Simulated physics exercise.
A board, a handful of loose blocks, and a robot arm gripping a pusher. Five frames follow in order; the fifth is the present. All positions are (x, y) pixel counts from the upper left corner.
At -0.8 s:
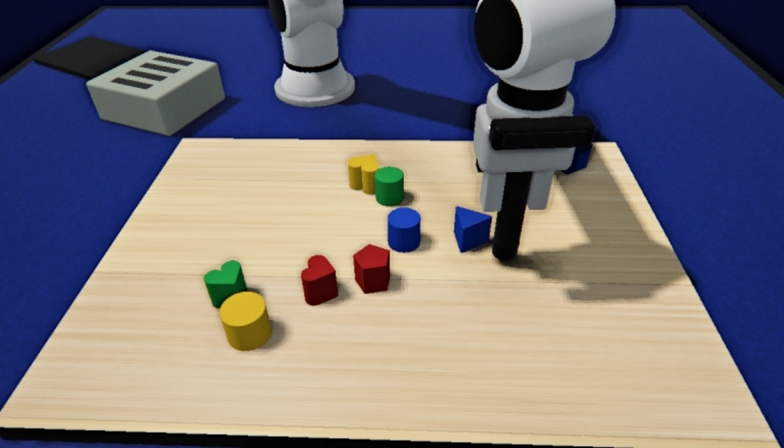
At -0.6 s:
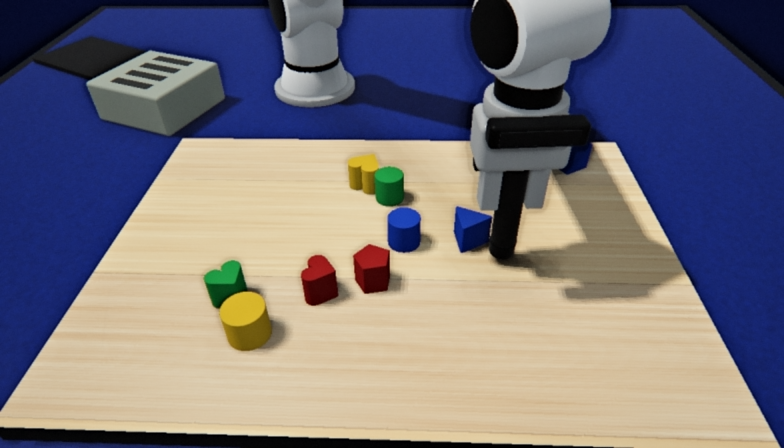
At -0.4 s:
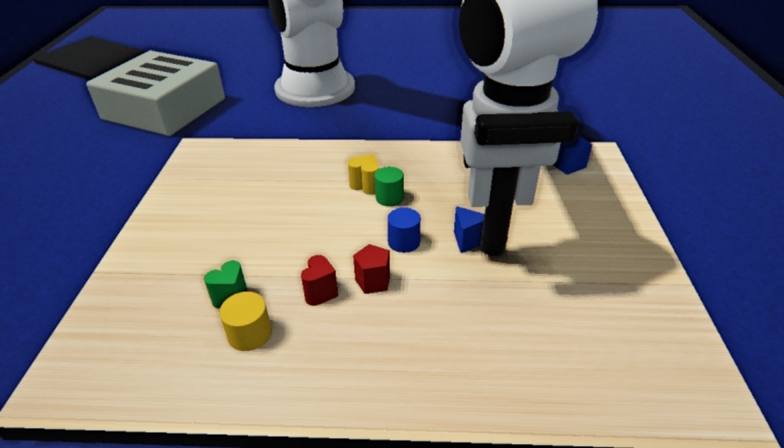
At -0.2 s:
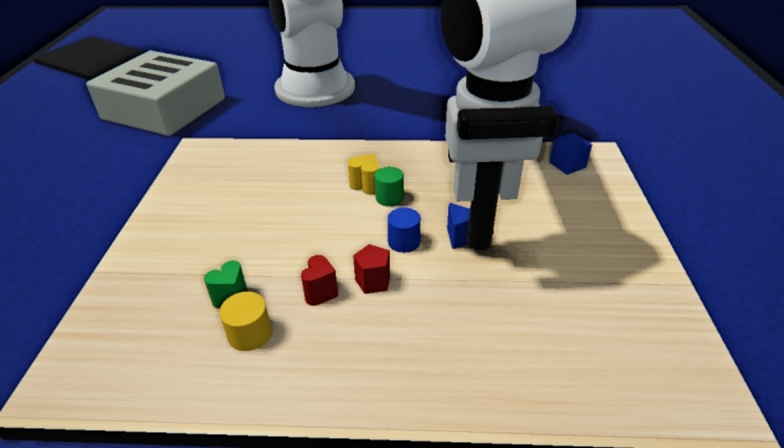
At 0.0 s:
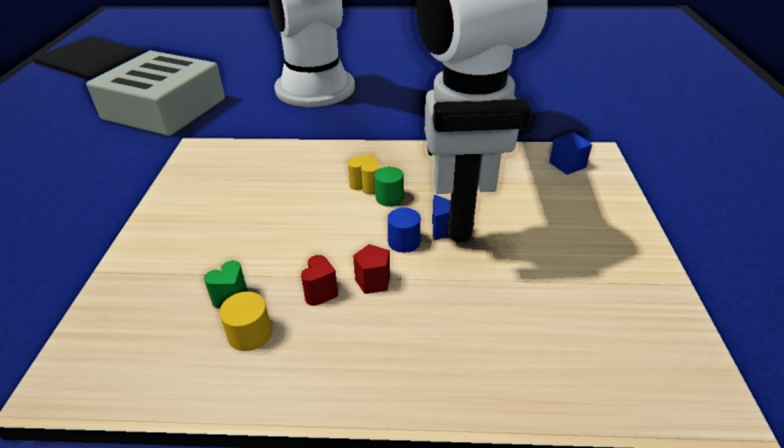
A white robot arm holding a black pusher reaches over a pale wooden board on a blue surface, seen from a fixed, raised view in front. Yellow and green blocks sit near the back, blue ones at centre and far right corner, red ones nearer, green and yellow at left. The pusher slides left, meets the blue triangular block and nudges it slightly towards the blue cylinder.
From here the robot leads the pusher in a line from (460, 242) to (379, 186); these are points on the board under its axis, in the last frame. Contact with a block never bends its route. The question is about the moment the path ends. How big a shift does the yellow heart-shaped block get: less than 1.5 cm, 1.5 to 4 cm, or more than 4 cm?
Movement: Over 4 cm.
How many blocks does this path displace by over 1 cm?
Total moved: Three or more.
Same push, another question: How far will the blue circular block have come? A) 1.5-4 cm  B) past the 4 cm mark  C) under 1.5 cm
That would be C.
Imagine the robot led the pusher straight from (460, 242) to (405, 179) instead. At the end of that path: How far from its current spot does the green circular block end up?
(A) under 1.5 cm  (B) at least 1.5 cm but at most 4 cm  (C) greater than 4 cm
The answer is A.
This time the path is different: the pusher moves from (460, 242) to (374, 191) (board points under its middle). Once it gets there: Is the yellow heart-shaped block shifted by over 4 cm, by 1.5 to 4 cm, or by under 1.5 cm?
It will fall in the middle band, 1.5 to 4 cm.
On the path given first. One third of the way, pusher (430, 214); blue three-sided block (414, 187), turned 15° anticlockwise.
Two thirds of the way, pusher (403, 196); yellow heart-shaped block (339, 150), turned 20° clockwise; green circular block (359, 161); blue three-sided block (387, 170), turned 25° anticlockwise.
At the end, pusher (379, 179); yellow heart-shaped block (322, 146), turned 70° clockwise; green circular block (342, 155); blue circular block not moved; blue three-sided block (366, 153).
